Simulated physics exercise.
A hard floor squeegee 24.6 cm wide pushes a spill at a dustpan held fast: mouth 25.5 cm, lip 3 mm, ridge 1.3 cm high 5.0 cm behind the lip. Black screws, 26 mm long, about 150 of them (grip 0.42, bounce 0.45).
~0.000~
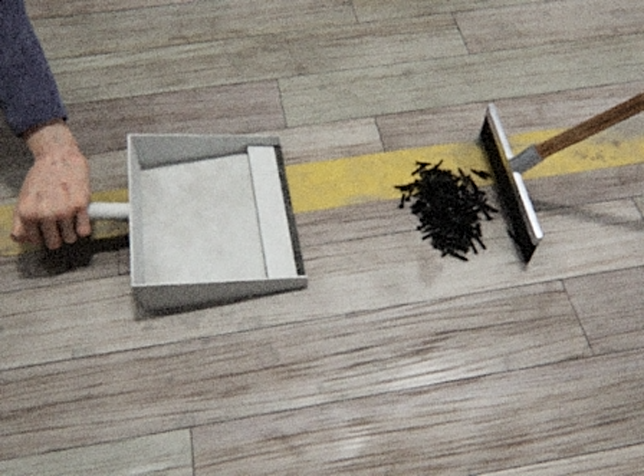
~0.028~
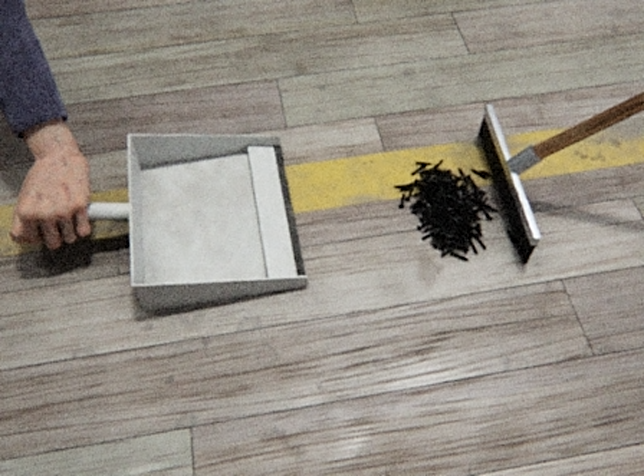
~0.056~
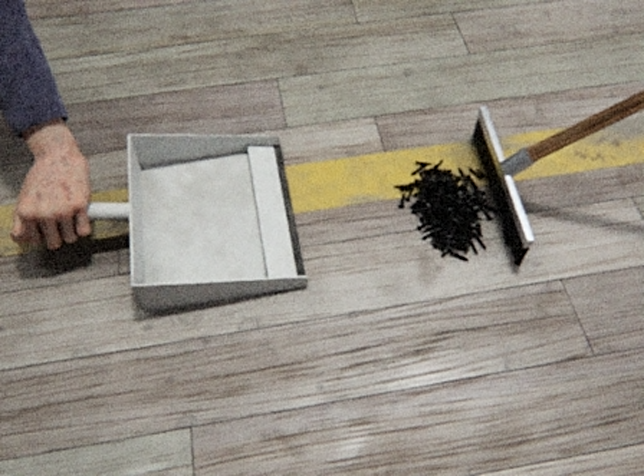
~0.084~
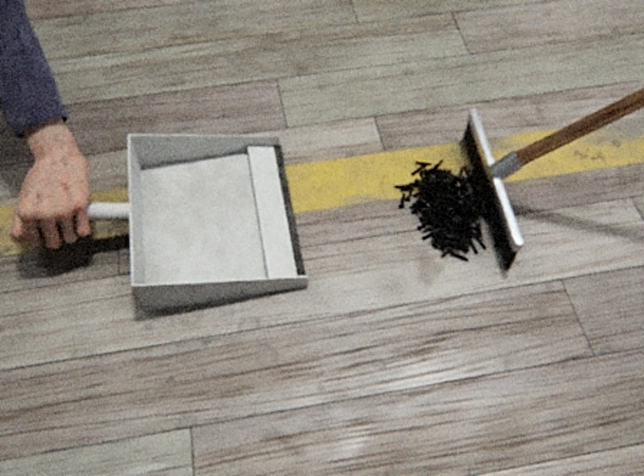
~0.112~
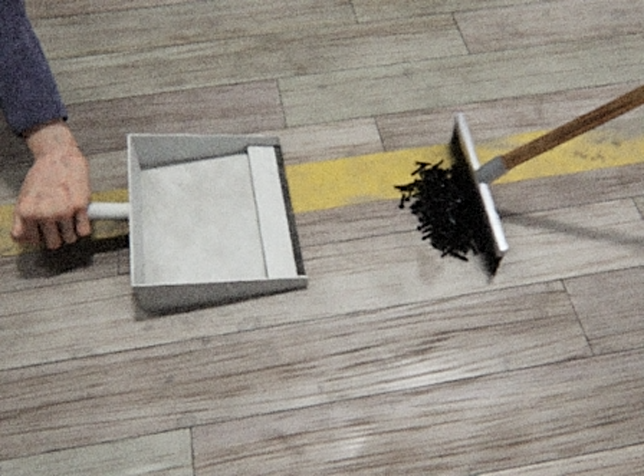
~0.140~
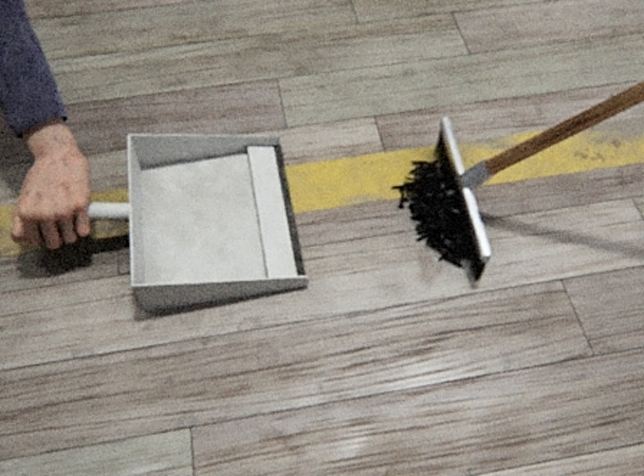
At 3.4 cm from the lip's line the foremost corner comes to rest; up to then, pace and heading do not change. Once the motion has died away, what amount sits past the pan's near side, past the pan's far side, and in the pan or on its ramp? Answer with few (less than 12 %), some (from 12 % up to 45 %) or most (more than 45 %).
Near side - some; far side - few; pan - some.
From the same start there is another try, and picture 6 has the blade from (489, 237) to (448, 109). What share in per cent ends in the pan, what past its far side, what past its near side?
That ends as pan 35, far 0, and near 5.
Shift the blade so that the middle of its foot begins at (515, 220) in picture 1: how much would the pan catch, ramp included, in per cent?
About 20 per cent.
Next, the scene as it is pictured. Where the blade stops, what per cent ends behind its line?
Around 5 in a hundred.
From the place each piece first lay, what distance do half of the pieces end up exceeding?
I'd say near 24 cm.
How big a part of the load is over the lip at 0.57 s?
Around 30 per cent of the load.
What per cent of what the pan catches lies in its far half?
Close to 10 %.
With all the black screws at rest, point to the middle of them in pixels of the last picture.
Around (304, 247).
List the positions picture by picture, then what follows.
The first frame shows blade from (537, 240) to (489, 111), moved 0.0 cm, 0 of the pieces shifted so far; middle of the pieces at (449, 204); pan at (205, 224).
The second frame shows blade from (535, 241) to (488, 112), moved 0.3 cm, 0 of the pieces shifted so far; middle of the pieces at (449, 204).
The third frame shows blade from (528, 243) to (482, 114), moved 1.4 cm, 3 of the pieces shifted so far; middle of the pieces at (449, 204).
The fourth frame shows blade from (517, 247) to (472, 116), moved 3.0 cm, 10 of the pieces shifted so far; middle of the pieces at (449, 204).
The fifth frame shows blade from (502, 252) to (458, 120), moved 5.4 cm, 58 of the pieces shifted so far; middle of the pieces at (447, 204).
The sixth frame shows blade from (485, 258) to (444, 124), moved 7.8 cm, 141 of the pieces shifted so far; middle of the pieces at (438, 205); pan at (205, 224). Its pace works out near 0.86 m/s, heading 10 degrees towards the viewer's side.
After 0.27 s, middle of the blade 13 cm from the lip; 0 % over the lip, far side 0 %, near side 10 %.
After 0.35 s, middle of the blade 6 cm from the lip; 0 % over the lip, far side 0 %, near side 10 %.
After 0.57 s, middle of the blade 4 cm from the lip; 30 % over the lip, far side 0 %, near side 15 %.
In the end, at 1.8 s, near side 15 %, far side 0 %, pan 25 %, in front of the lip or behind the blade 55 %.
